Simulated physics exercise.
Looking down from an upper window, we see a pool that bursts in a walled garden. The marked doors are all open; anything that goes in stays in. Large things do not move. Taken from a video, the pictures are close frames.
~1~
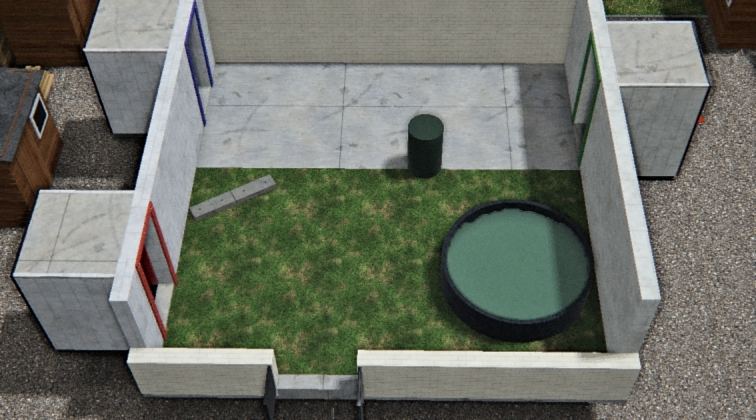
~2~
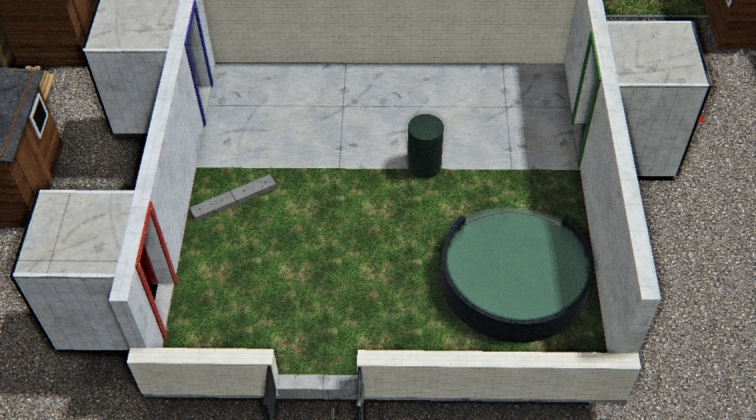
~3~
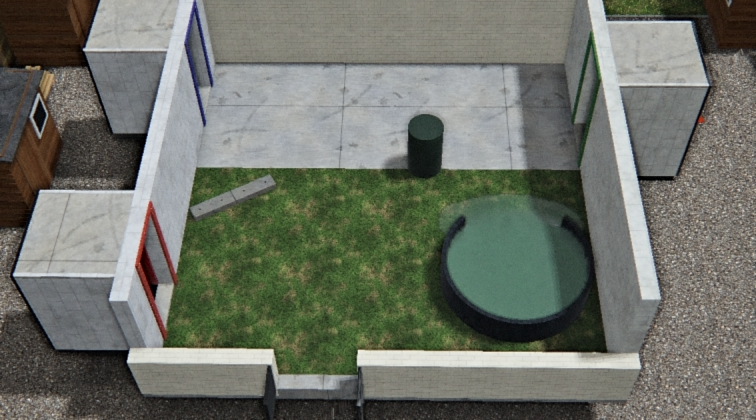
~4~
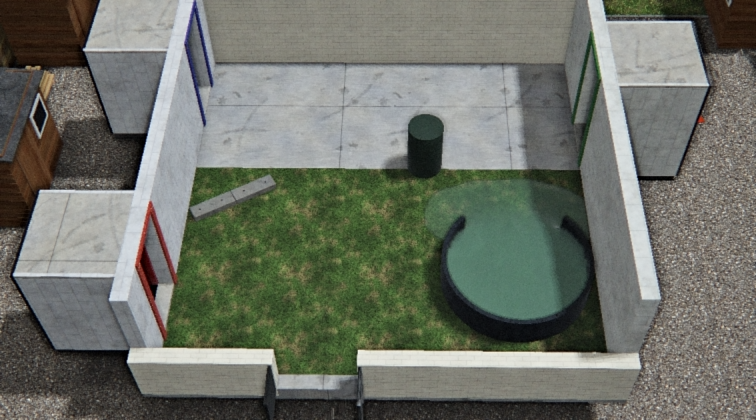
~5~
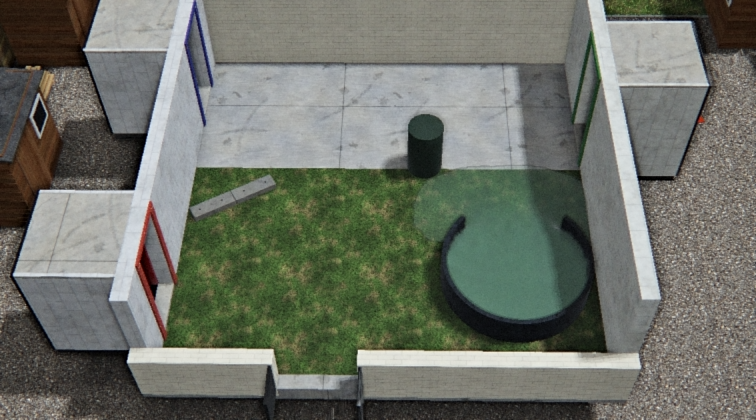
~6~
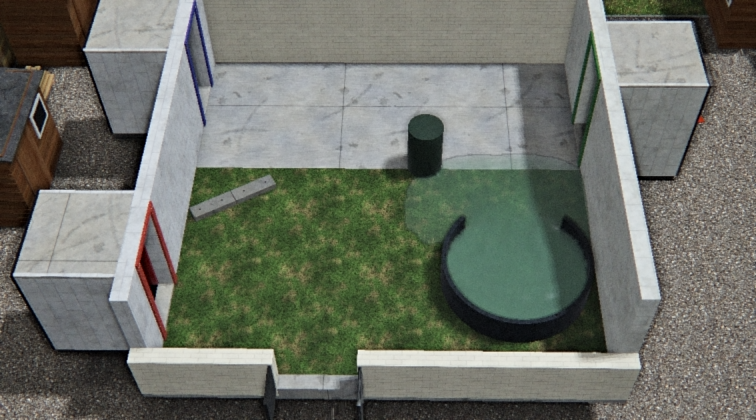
Water pours from a gap in the round pool's far side and spreads over the grass.
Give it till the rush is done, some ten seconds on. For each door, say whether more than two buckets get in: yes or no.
Red door: No; green door: Yes; blue door: Yes.
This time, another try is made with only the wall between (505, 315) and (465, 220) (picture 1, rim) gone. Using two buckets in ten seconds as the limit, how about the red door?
As I see it, the red door tops the mark.
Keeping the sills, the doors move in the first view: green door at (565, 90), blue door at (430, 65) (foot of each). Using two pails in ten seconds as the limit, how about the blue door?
Well, the blue door crosses the line.
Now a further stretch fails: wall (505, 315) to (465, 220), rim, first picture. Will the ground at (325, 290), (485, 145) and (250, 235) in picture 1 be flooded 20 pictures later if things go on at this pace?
Going through them, the first would be submerged, the next still bare and the last submerged.
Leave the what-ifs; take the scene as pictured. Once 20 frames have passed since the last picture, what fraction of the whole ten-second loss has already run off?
About 20 per cent.
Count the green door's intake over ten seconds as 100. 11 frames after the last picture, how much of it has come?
Around 10 %.
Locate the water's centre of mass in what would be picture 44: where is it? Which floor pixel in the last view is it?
Somewhere near (445, 154).
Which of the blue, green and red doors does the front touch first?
I pick the one in green.
A moment on, water covers 20 % of the floor; the red door not reached, the green door wet at the sill, nothing in, the blue door not reached.
Next, water covers 35 % of the floor; the red door not reached, the green door under two buckets in, the blue door not reached.
Then, water covers 45 % of the floor; the red door not reached, the green door over two buckets in, the blue door not reached.
Later, water covers 65 % of the floor; the red door not reached, the green door over two buckets in, the blue door wet at the sill, nothing in.
In the end, water covers 80 % of the floor; the red door not reached, the green door far over two buckets in, the blue door over two buckets in.
